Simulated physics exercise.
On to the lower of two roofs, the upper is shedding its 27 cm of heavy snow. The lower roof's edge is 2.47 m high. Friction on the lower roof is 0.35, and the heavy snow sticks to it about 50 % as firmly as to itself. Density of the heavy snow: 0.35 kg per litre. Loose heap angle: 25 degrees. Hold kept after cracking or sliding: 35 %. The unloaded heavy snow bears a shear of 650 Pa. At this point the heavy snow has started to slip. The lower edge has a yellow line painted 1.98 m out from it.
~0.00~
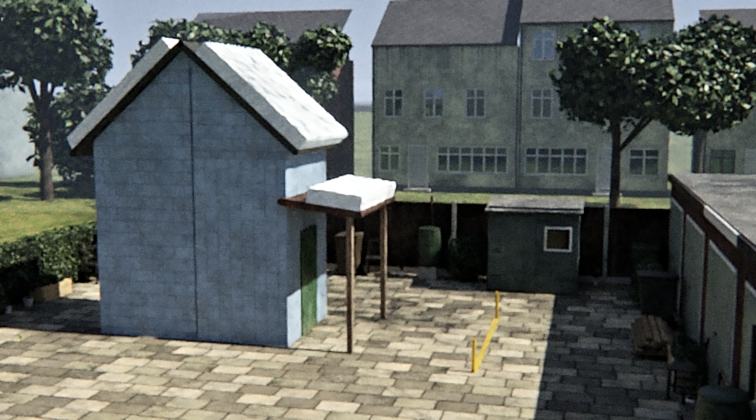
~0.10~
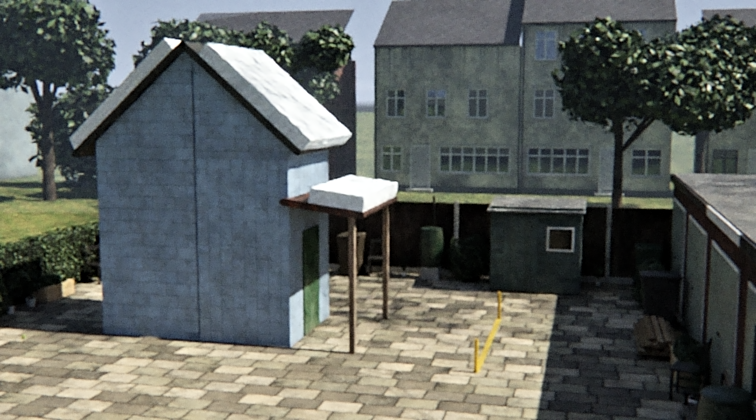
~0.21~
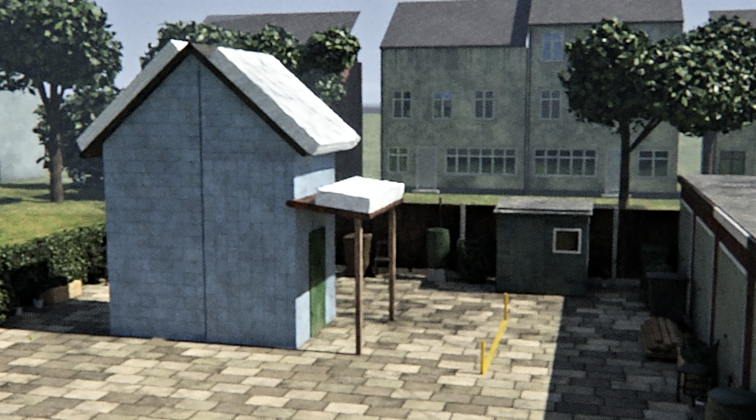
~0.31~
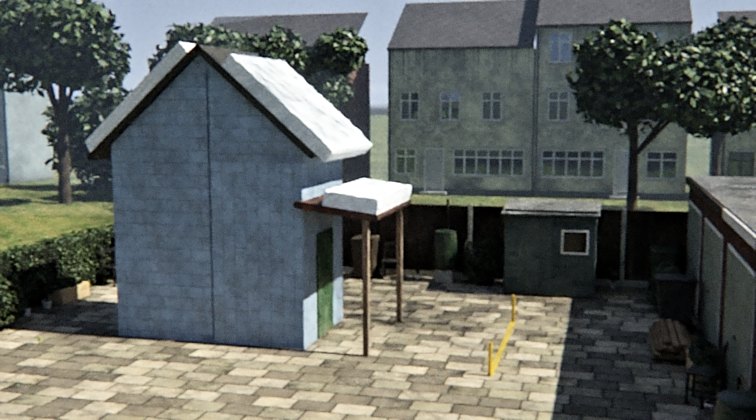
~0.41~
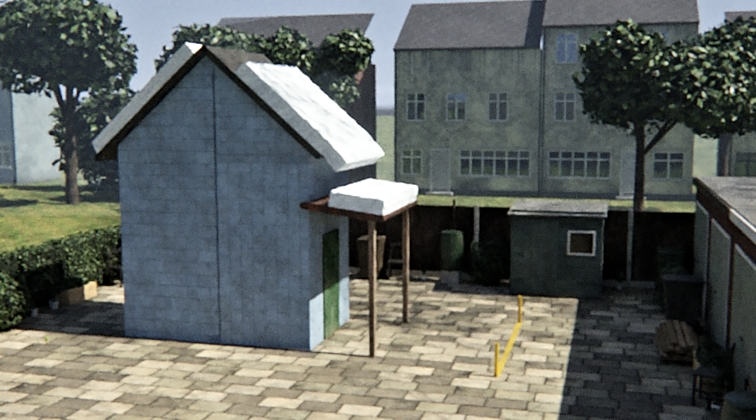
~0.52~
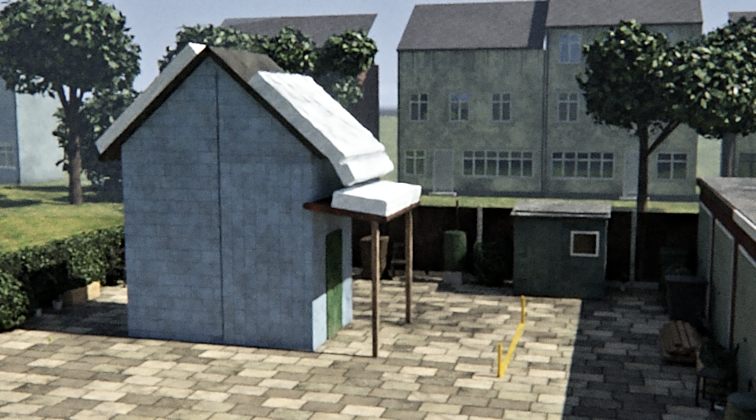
The clip opens on a pale blue house with thick snow on its pitched roof, above a small snow-topped porch in a paved yard. As the view drifts slightly, the right-hand slab of snow slides down the slope, baring dark roof near the ridge. It then cracks and bends over the eave just above the porch.
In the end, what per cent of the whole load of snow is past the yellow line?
Close to 34 per cent.
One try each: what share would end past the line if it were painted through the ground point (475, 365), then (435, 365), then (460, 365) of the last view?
Roughly 45 %, then 65 %, then 55 %.
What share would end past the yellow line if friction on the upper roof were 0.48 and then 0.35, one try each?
About 14 % in the first try and about 20 % in the second.
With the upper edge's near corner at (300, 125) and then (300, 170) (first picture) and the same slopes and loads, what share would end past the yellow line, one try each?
Roughly 40 per cent first and 16 per cent second.
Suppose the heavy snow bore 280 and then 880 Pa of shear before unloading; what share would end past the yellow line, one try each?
Try one gives 40 per cent, try two gives 25 per cent.
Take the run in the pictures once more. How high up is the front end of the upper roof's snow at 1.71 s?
Height: Approx. 0.0 m.
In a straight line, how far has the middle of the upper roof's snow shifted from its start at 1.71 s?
4.6 m.
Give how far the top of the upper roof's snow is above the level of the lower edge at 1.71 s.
About 0.4 m.
By 1.06 s, none is below the lower edge and 0 % is past the line.
By 1.71 s, 67 % is below the lower edge and 13 % is past the line.
By 2.35 s, 77 % is below the lower edge and 34 % is past the line.
By 3.00 s, 77 % is below the lower edge and 34 % is past the line.
By 3.10 s, at the end, 77 % is below the lower edge and 34 % is past the line.
